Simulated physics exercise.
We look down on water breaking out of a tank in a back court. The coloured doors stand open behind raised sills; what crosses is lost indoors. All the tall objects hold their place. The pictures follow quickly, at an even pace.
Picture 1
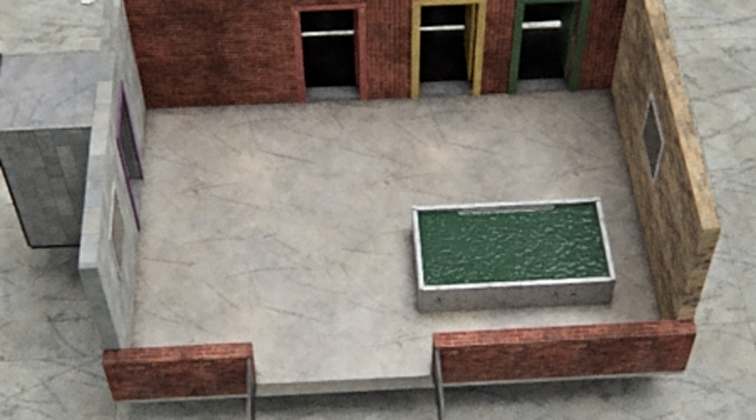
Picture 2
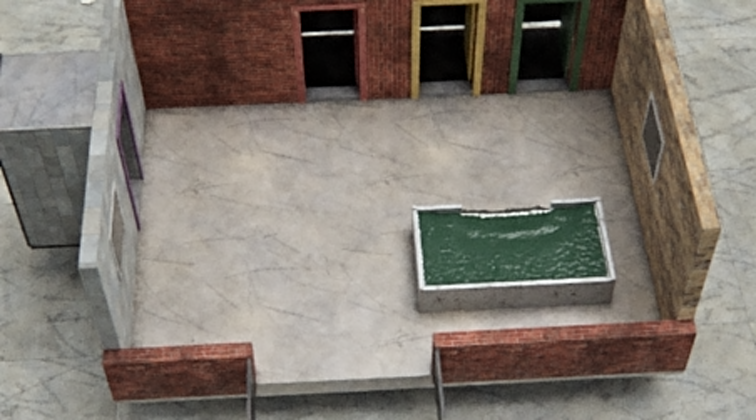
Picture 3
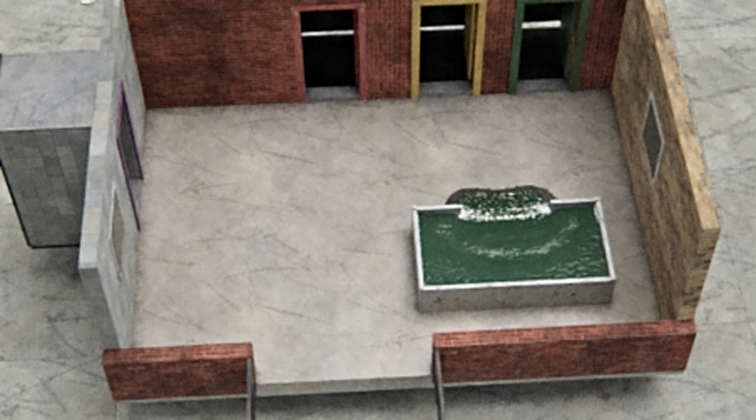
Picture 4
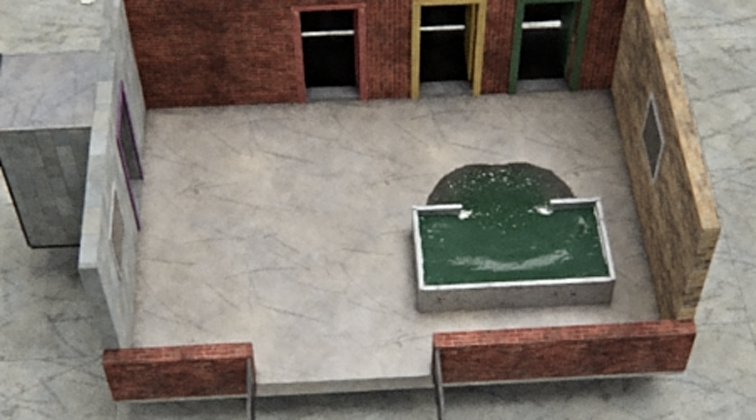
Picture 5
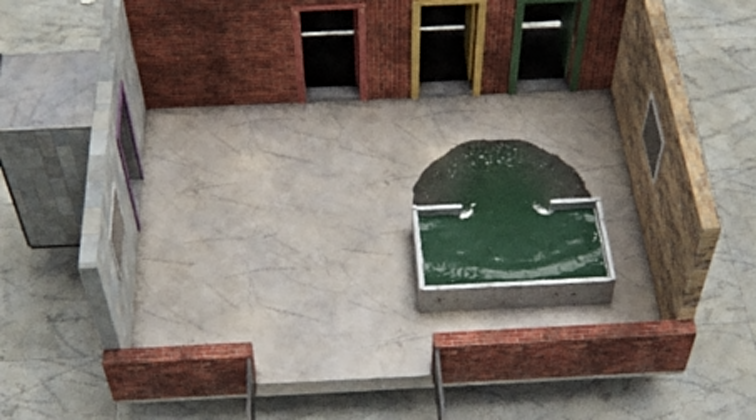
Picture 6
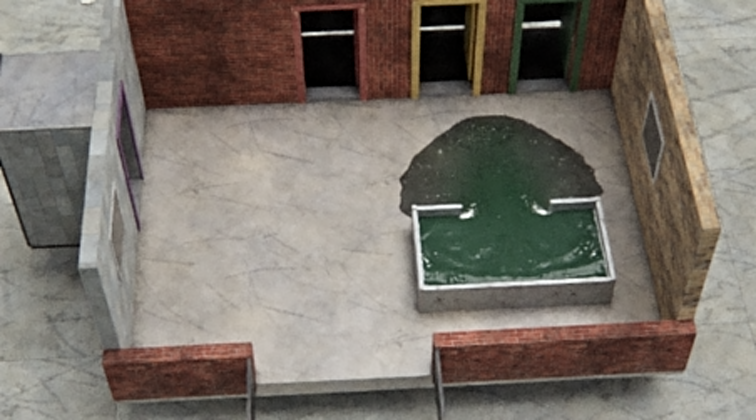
Green water breaks through the far side of an open tank in a walled court of pale, veined paving, seen from above by a still camera. The pale-rimmed tank sits right of centre, with red, yellow and green doorways in the brick wall behind, a grey wall left and a tan one right. The water ripples, pours out through a widening gap and spreads in a dark fan towards the doorways.
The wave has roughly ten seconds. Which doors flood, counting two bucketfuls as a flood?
One by one: The yellow door floods; the red door holds within the limit; the purple door holds within the limit; the green door floods.
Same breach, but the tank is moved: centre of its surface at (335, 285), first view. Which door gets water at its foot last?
I say the door marked purple.
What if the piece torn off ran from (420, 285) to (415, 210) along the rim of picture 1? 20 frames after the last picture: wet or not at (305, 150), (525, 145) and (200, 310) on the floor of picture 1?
In turn: Awash, not flooded, covered.
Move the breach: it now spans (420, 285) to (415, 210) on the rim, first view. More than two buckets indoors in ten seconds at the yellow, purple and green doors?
Then: The yellow door holds; the purple door floods; the green door stays under.
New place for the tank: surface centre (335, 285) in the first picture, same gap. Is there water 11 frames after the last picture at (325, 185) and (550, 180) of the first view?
As listed: Flooded, clear.
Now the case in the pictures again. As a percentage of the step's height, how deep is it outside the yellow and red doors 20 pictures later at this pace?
In turn 150 and 80 per cent.
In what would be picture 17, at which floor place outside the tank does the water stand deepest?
Near (604, 91).
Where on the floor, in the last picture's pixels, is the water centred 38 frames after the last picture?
Around (450, 186).
A moment on, water covers 20 % of the floor; the yellow door under two buckets in, the red door not reached, the purple door not reached, the green door under two buckets in.
Next, water covers 25 % of the floor; the yellow door over two buckets in, the red door wet at the sill, nothing in, the purple door not reached, the green door over two buckets in.
Then, water covers 35 % of the floor; the yellow door far over two buckets in, the red door wet at the sill, nothing in, the purple door not reached, the green door far over two buckets in.
Later, water covers 60 % of the floor; the yellow door far over two buckets in, the red door wet at the sill, nothing in, the purple door wet at the sill, nothing in, the green door far over two buckets in.
In the end, water covers 85 % of the floor; the yellow door far over two buckets in, the red door wet at the sill, nothing in, the purple door wet at the sill, nothing in, the green door far over two buckets in.
